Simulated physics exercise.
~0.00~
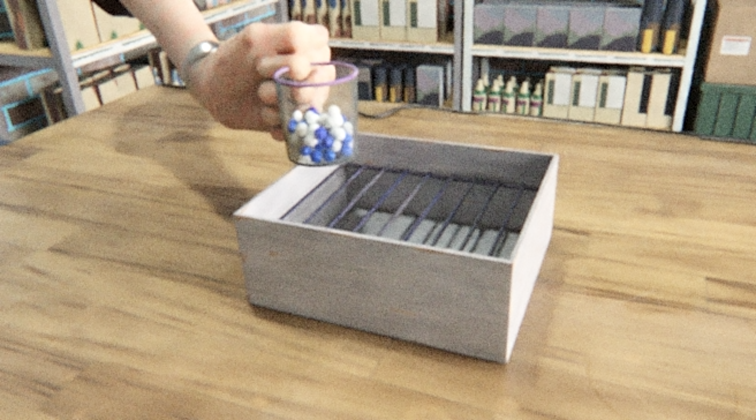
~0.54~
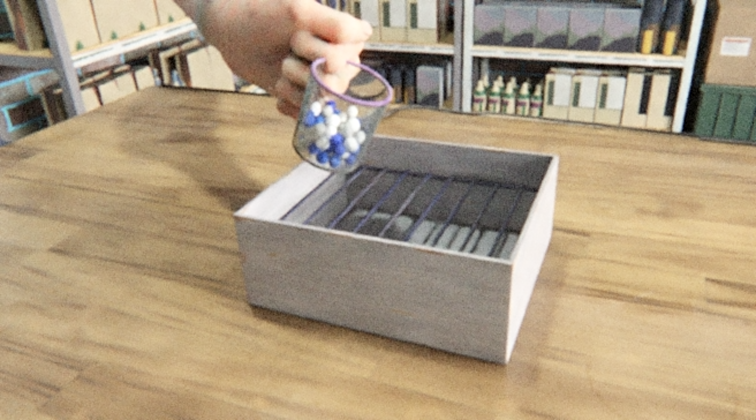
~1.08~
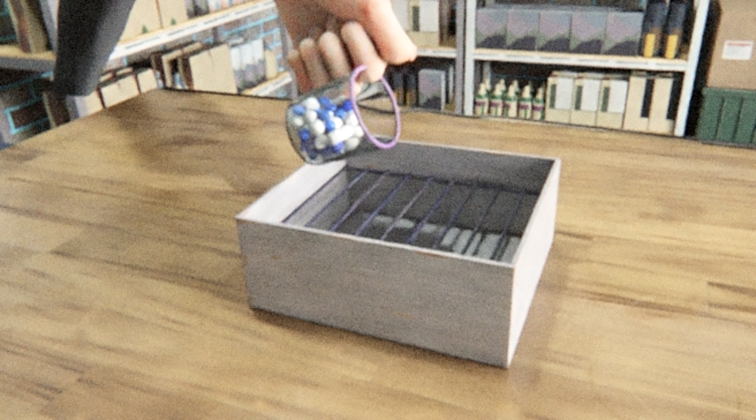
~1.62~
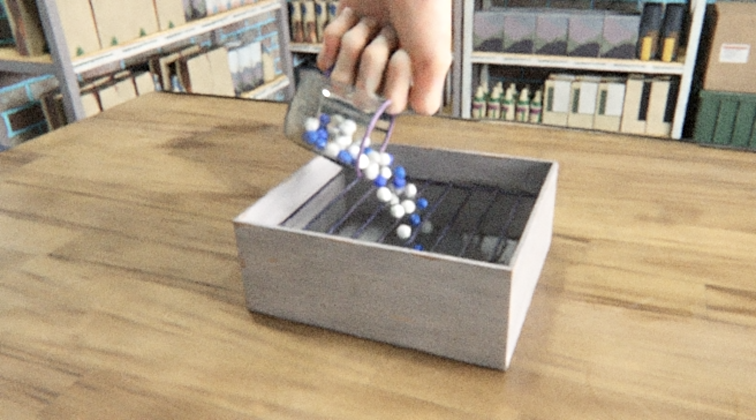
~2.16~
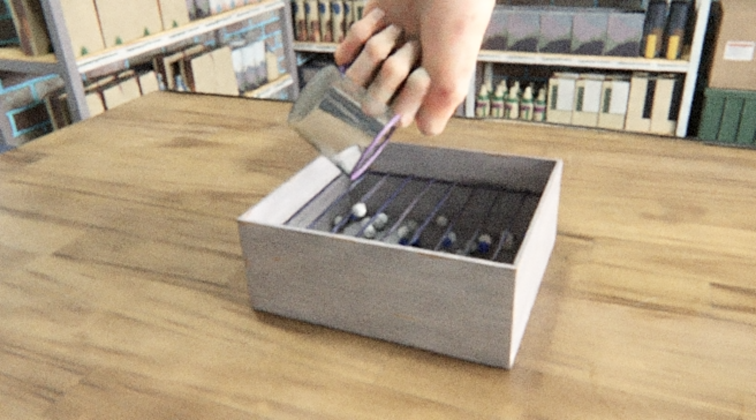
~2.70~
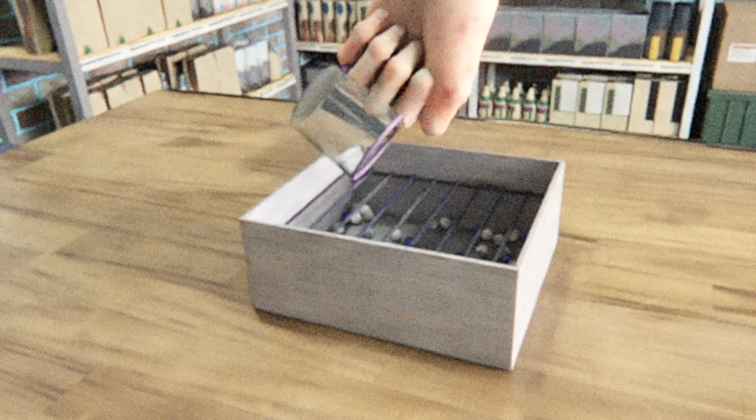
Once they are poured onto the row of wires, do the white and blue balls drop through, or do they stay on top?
Both the white balls and the blue balls drop through the gaps and end up beneath the wires.
